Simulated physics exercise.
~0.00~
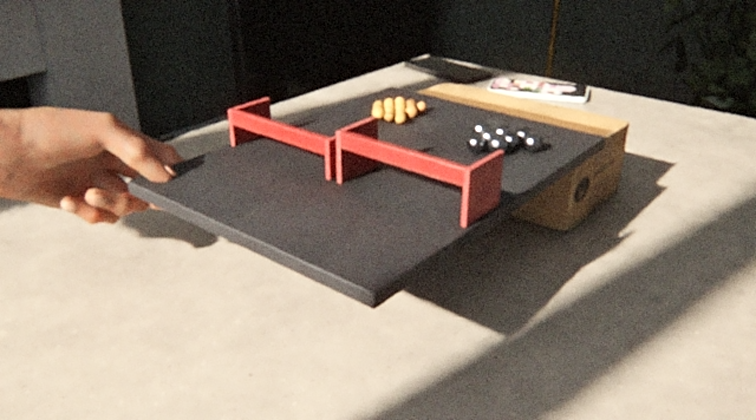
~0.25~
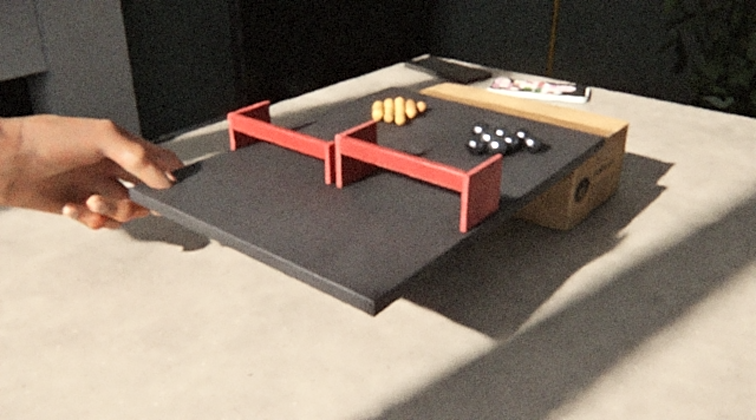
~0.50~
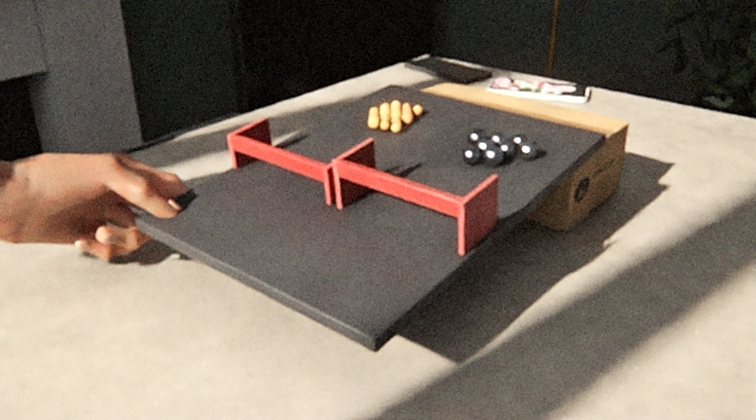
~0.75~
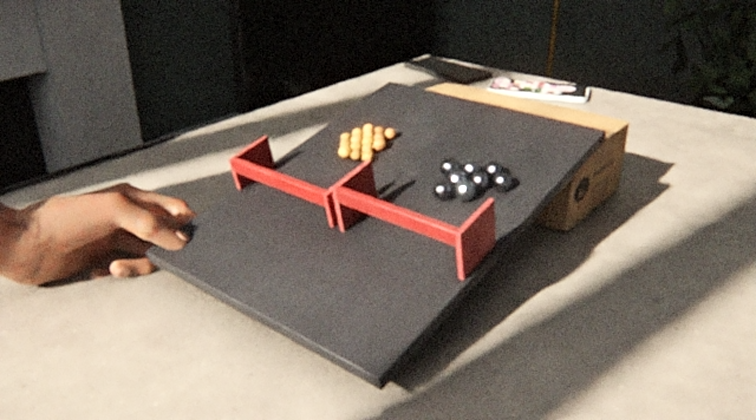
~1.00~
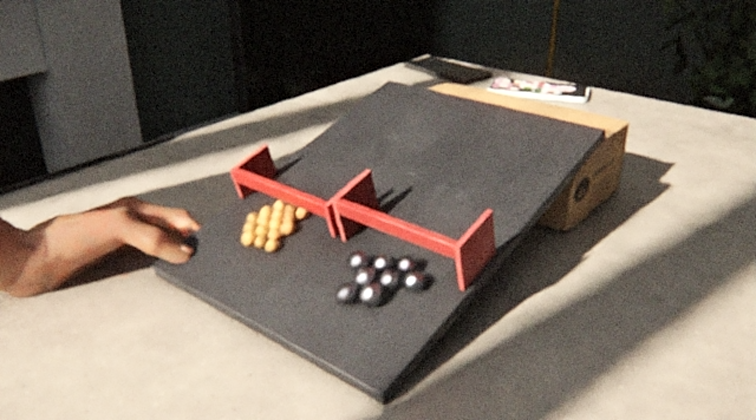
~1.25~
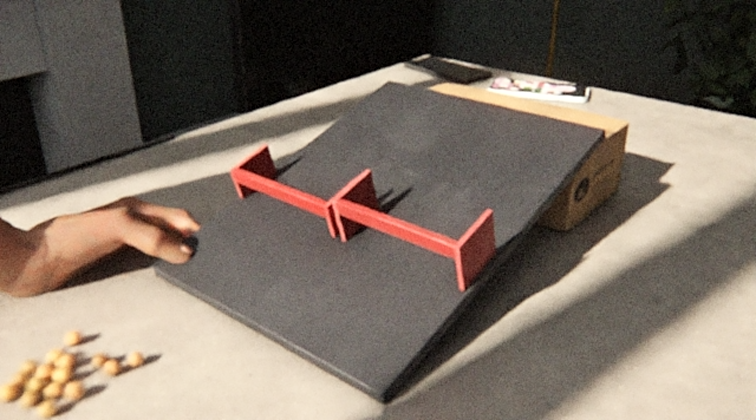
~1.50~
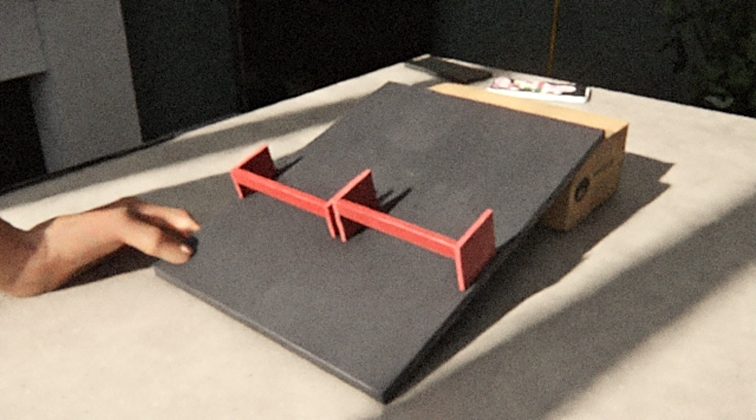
Dark board being lowered into a slope by a hand, orange and black balls sliding beneath red bars and out of view.
